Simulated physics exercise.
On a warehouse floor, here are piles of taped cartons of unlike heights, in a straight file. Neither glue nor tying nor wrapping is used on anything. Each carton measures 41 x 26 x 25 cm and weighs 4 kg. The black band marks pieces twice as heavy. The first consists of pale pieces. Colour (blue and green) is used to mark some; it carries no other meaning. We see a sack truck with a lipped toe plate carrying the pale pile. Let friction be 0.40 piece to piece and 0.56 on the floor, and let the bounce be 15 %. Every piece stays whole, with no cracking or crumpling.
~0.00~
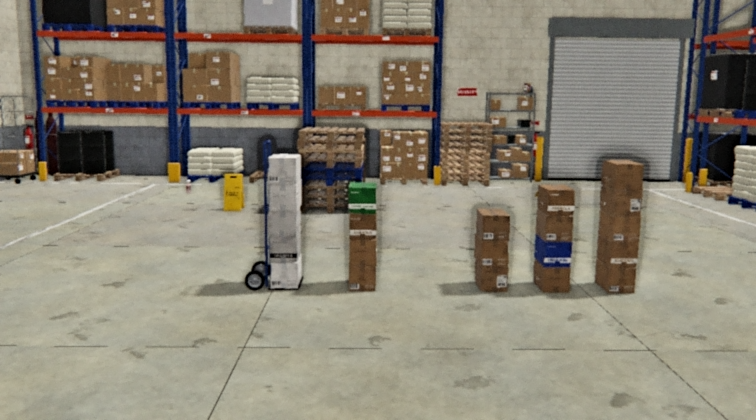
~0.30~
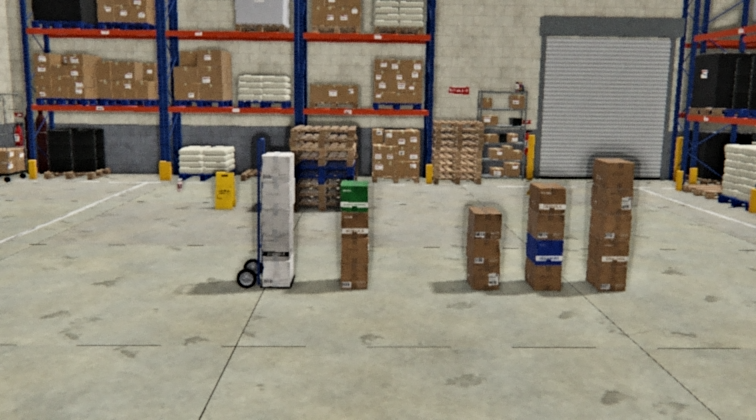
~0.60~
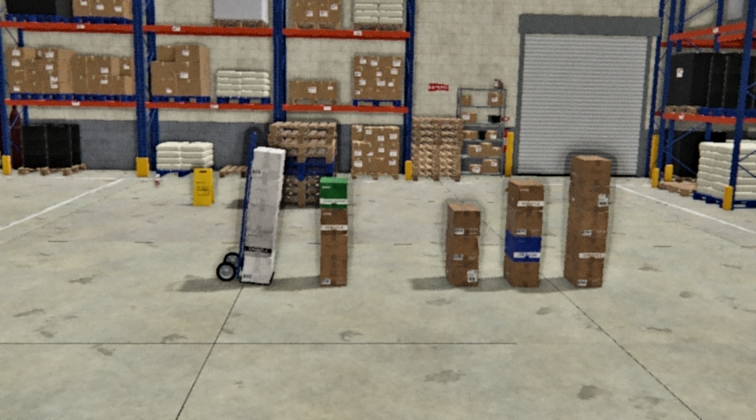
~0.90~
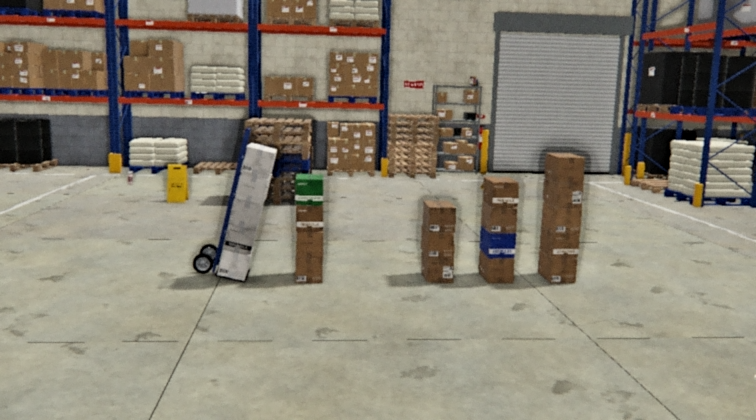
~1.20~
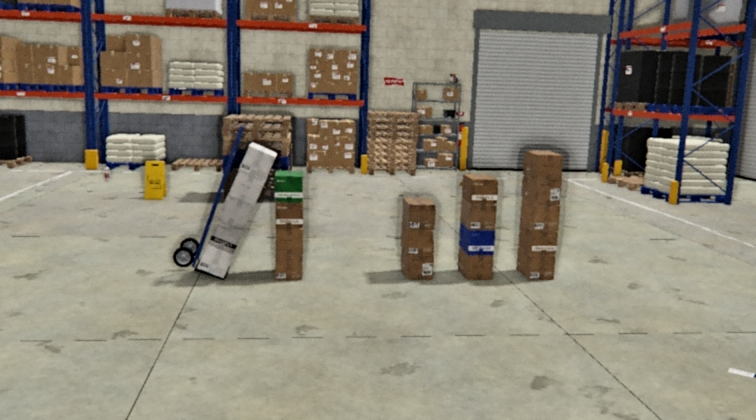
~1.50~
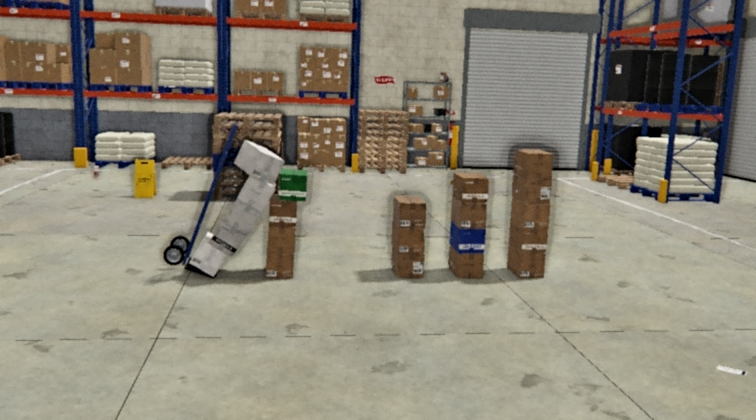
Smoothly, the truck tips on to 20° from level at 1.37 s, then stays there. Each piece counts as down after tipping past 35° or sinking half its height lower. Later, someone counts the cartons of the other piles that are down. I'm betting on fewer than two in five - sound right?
Yes, fewer than two in five.
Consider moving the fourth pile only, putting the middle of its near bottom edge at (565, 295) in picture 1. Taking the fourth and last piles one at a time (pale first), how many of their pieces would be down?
Fourth 0, last 0.
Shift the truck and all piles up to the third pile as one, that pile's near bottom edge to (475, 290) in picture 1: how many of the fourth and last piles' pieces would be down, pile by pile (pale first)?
Fourth 0, last 0.
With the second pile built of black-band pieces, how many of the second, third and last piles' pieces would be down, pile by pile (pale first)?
Second 0, third 0, last 0.
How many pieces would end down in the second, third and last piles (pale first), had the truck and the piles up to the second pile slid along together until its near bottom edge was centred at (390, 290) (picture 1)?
Counts down - second: 4; third: 1; last: 0.
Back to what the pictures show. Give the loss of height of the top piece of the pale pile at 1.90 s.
Some 20 centimetres.
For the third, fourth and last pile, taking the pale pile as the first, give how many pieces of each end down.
Pieces per pile: Third: 0; fourth: 0; last: 0.
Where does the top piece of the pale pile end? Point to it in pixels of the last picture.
(365, 227).
After 1.90 s, 5 of the pale pile down; none of the 16 other cartons down, 4 disturbed; green carton leaning 21°.
After 2.22 s, 5 of the pale pile down; 4 of the 16 other cartons down; green carton leaning 62°, 47 cm lower.
At rest (3.3 s), 5 of the pale pile down; 4 of the 16 other cartons down; green carton leaning 43°, 59 cm lower; blue carton unmoved. That is 25 per cent. As the last picture would show them, middles, green carton near (390, 245), blue carton near (467, 237).
